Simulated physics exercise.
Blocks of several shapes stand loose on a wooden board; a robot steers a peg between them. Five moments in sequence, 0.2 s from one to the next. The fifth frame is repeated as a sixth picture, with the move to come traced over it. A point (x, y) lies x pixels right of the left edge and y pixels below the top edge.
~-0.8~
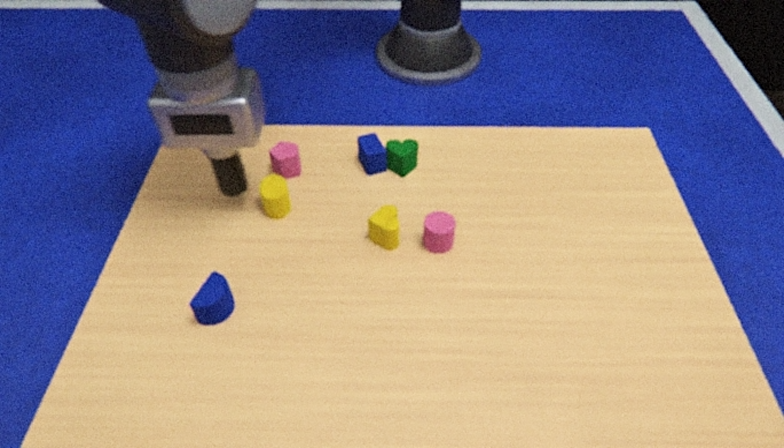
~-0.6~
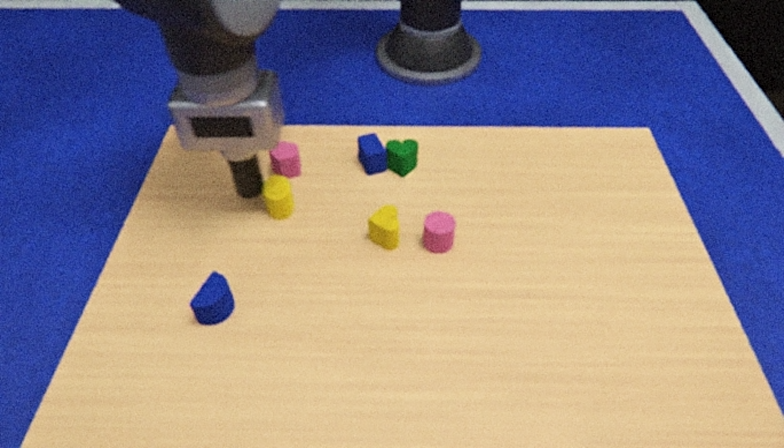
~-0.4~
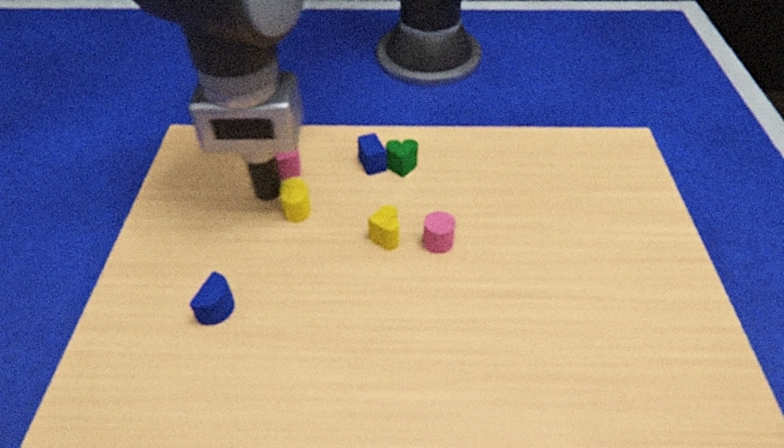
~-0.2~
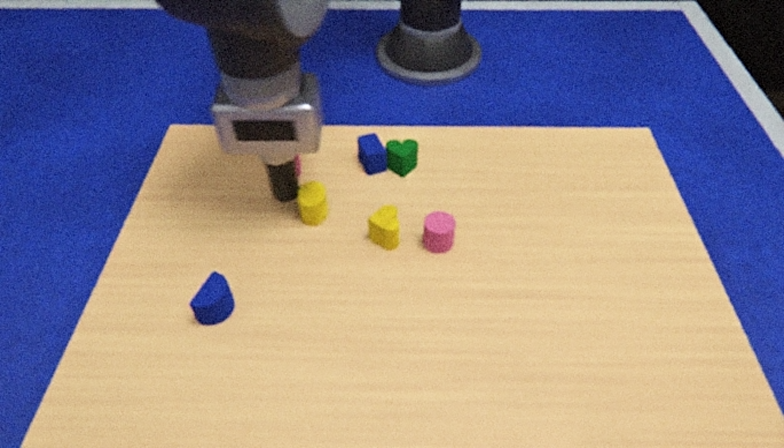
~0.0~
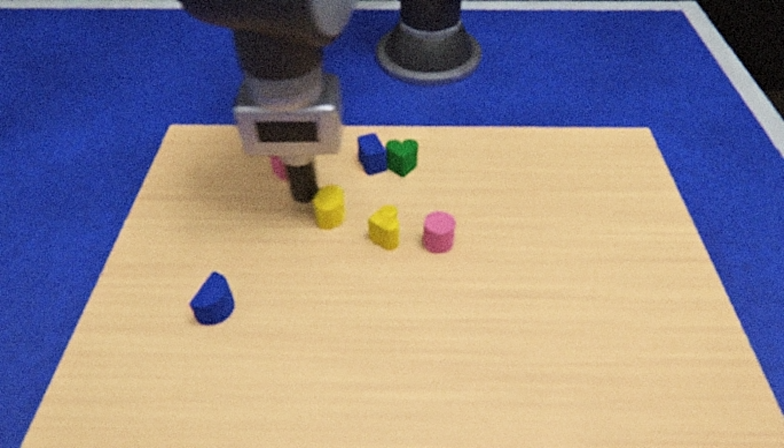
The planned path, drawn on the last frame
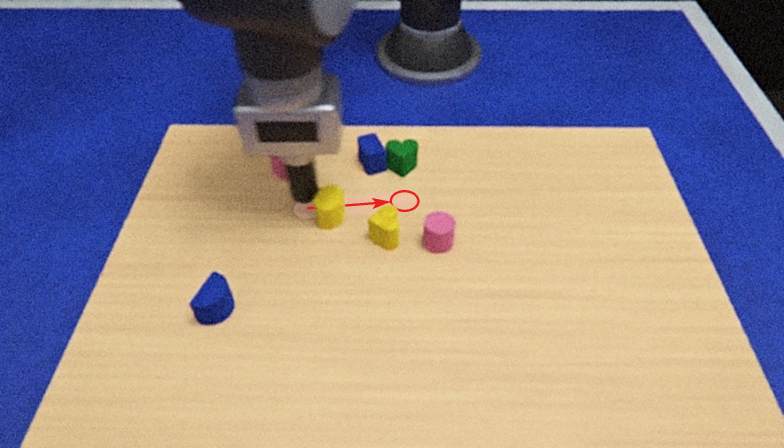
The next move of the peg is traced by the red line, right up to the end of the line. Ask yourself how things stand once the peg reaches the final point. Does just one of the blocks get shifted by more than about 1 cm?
Final answer: Yes.
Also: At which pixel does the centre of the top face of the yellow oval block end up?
Top centre: (366, 204).
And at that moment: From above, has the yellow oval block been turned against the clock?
I expect not.
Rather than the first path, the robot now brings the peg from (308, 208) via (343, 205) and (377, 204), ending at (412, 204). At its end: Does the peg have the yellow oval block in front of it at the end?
No, I don't think so.
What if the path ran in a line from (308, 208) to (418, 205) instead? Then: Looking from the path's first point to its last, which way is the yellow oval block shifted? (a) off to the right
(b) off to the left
That would be a.
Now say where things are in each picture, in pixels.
The first picture shows lower end of the peg at (234, 188), tops of blocks, yellow oval block at (273, 186), yellow heart block at (386, 217), green heart block at (402, 146).
The second picture shows peg at (251, 191), yellow oval block at (276, 187).
The third picture shows peg at (269, 192), yellow oval block at (294, 190).
The fourth picture shows peg at (287, 194), yellow oval block at (312, 193).
The fifth picture shows peg at (306, 195), yellow oval block at (329, 196), yellow heart block at (386, 217), green heart block at (402, 146).
The drawn path runs from (308, 208) directly to (405, 201).
What follows on the original path. One third of the way, peg at (339, 193); yellow oval block at (354, 202), turned 55° clockwise.
Two thirds of the way, peg at (373, 190); yellow oval block at (366, 204), turned 90° clockwise; yellow heart block at (389, 220).
At the end, peg at (405, 188); yellow oval block at (366, 204), turned 90° clockwise; yellow heart block at (389, 220); green heart block not moved.
